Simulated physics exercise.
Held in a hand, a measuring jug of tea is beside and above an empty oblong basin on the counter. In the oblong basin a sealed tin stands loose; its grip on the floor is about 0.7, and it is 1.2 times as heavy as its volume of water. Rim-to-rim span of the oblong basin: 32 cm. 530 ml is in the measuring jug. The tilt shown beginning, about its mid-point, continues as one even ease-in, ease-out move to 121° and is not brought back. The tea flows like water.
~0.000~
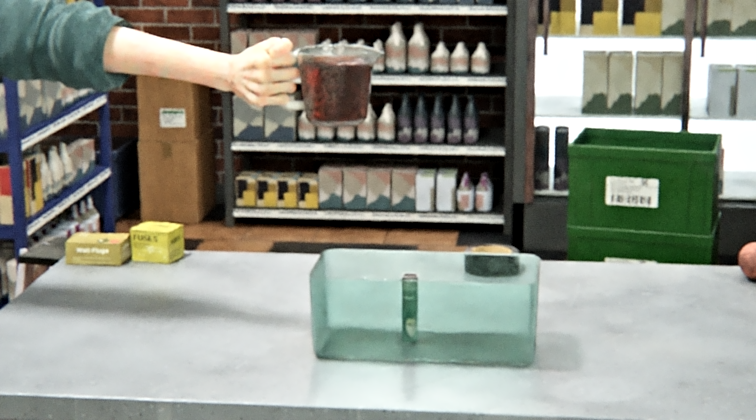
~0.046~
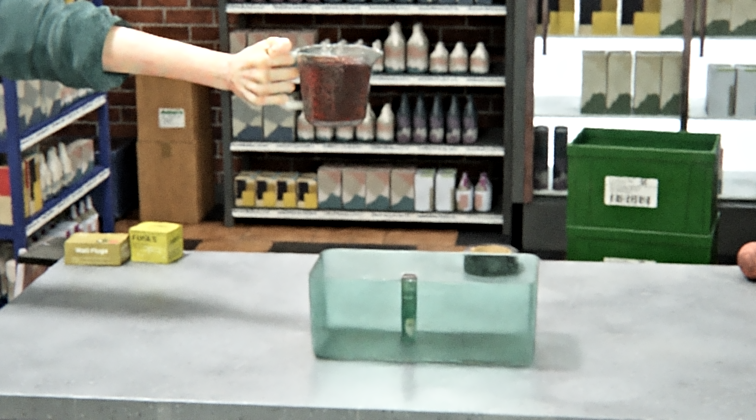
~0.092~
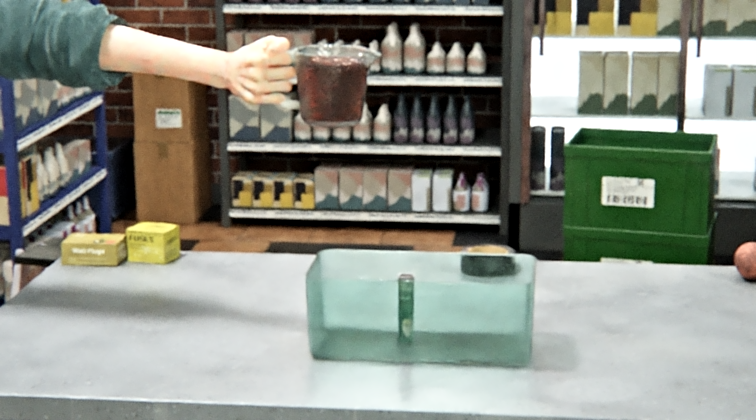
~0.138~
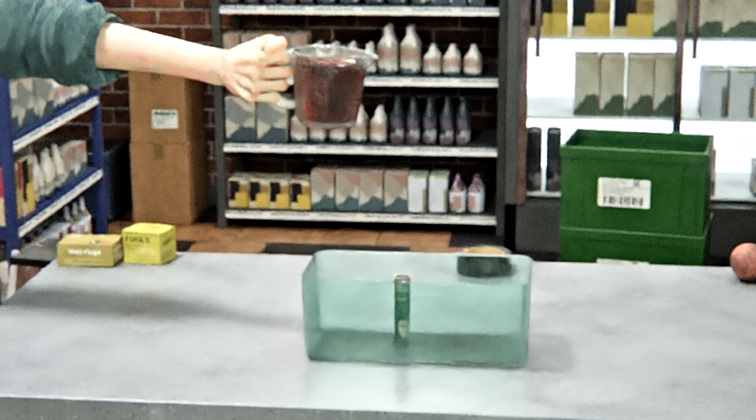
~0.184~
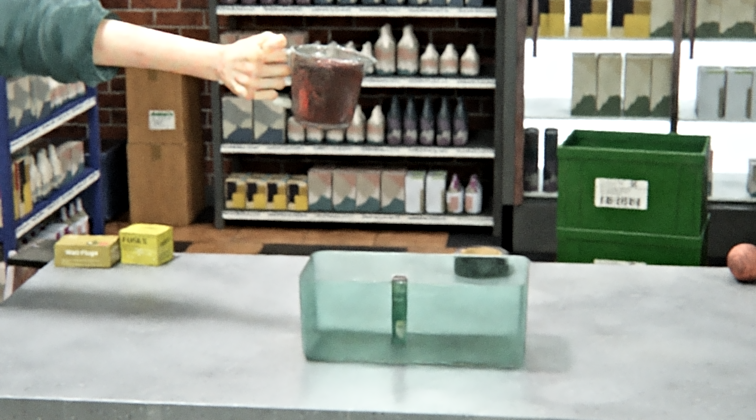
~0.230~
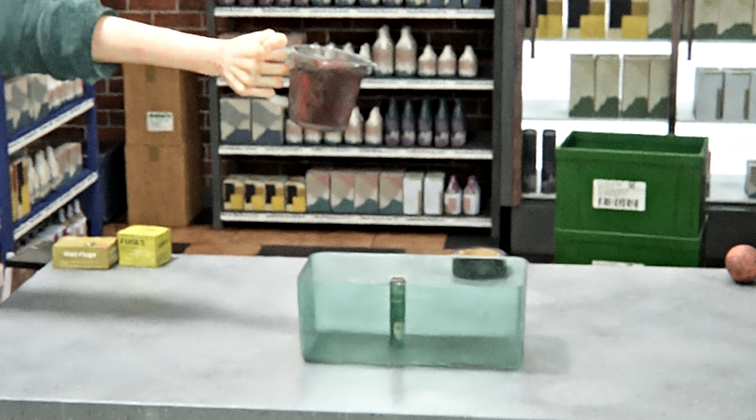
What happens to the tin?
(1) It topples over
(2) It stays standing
The answer is 2.
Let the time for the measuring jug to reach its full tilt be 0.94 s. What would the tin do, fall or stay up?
Outcome - the tin remains standing.
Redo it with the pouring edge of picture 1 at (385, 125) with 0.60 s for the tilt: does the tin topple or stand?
It tumbles.
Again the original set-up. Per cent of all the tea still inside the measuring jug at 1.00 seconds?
About 7 percent.
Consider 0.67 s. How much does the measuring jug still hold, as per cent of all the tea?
Close to 66 percent of the liquid remains at that time.
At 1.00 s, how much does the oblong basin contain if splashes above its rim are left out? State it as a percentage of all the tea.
Reading: Approx. 68 %.
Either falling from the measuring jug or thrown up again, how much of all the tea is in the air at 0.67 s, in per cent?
Estimate: About 28 % of all of it.
After 0.67 s the tilt is 71° and 67 per cent is still to pour; the tin stands where it began.
After 1.00 s the tilt is 112° and 7 per cent is still to pour; the tin stands where it began.
After 1.34 s the tilt is 121° and 0 per cent is still to pour; the tin stands where it began.
After 1.71 s the tilt is 121° and 0 per cent is still to pour; the tin stands where it began.
In the end the tin stands where it began.
